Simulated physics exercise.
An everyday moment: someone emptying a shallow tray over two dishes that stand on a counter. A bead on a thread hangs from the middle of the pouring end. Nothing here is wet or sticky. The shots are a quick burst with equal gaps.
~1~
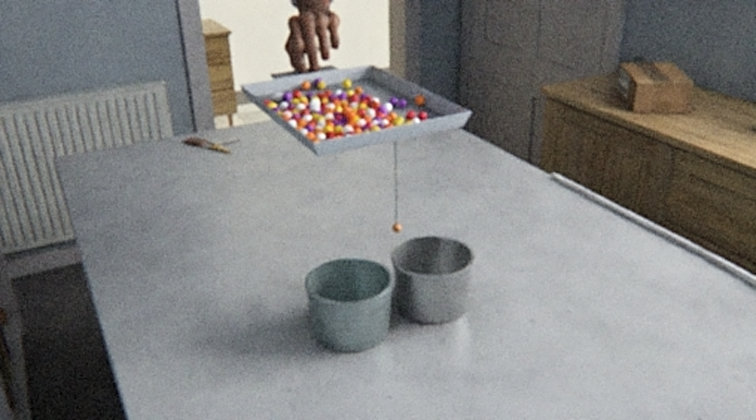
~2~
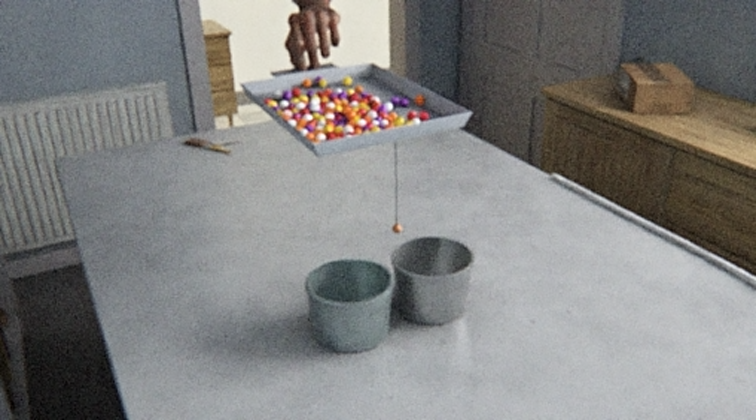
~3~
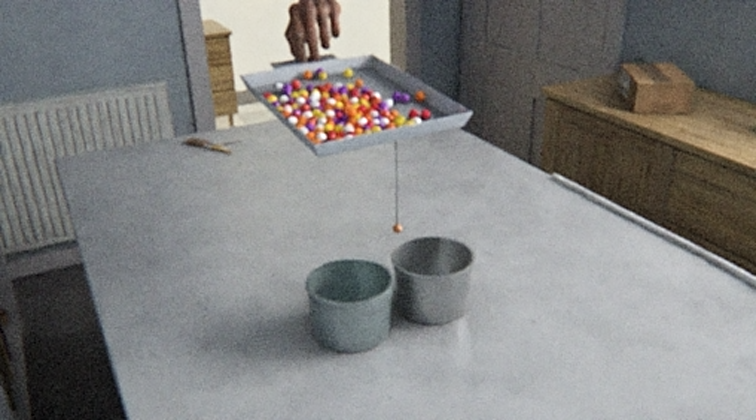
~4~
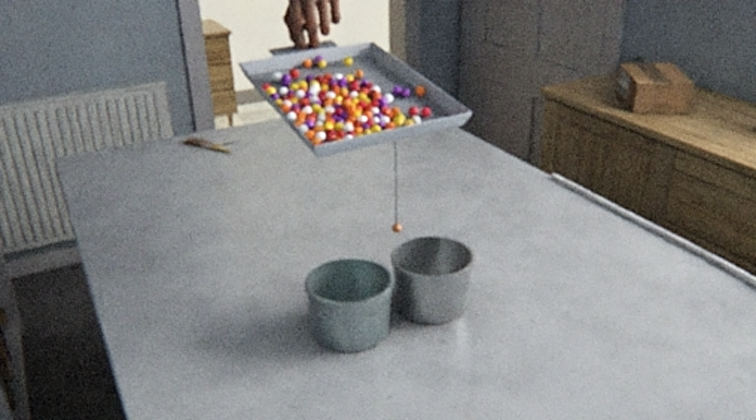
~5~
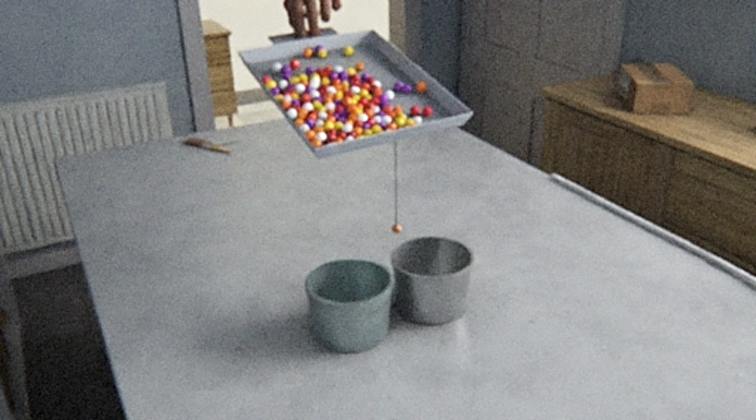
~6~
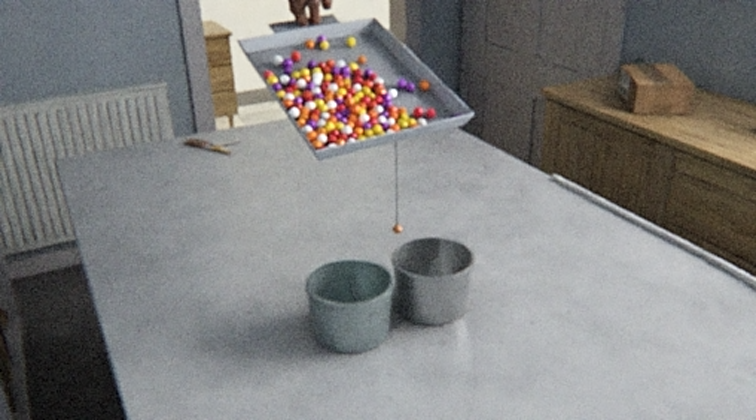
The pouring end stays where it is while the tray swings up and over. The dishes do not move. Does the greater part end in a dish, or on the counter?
The two hold more than half of the load.
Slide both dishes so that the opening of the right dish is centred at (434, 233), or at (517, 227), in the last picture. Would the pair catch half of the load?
In turn: Not half; not half.
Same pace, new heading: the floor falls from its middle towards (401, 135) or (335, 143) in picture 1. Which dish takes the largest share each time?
At the first place the dish on the right, at the second left.
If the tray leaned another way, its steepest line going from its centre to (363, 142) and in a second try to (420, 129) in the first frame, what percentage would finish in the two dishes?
Roughly 80 per cent, and 30 per cent.
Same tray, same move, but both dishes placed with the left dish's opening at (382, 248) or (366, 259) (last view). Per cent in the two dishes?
About 0 and 30 per cent.
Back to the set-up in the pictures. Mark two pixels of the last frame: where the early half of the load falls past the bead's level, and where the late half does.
Early half (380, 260), late half (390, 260).
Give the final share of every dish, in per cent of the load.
Left dish: 50 %, right dish: 40 %.
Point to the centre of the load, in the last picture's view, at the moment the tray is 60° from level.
Close to (373, 133).
Just after the last frame, tray tipped steeply; the larger part on the tray; just a few in the left dish; just a few in the right dish; about a tenth in the air.
A moment on, tray tipped right over; roughly half in the left dish; roughly a third in the right dish; about a tenth outside both; about a tenth in the air.
Further on, tray tipped past a quarter turn; roughly half in the left dish; roughly a third in the right dish; about a tenth outside both.
When it is over, tray tipped past a quarter turn; roughly half in the left dish; roughly a third in the right dish; about a tenth outside both.
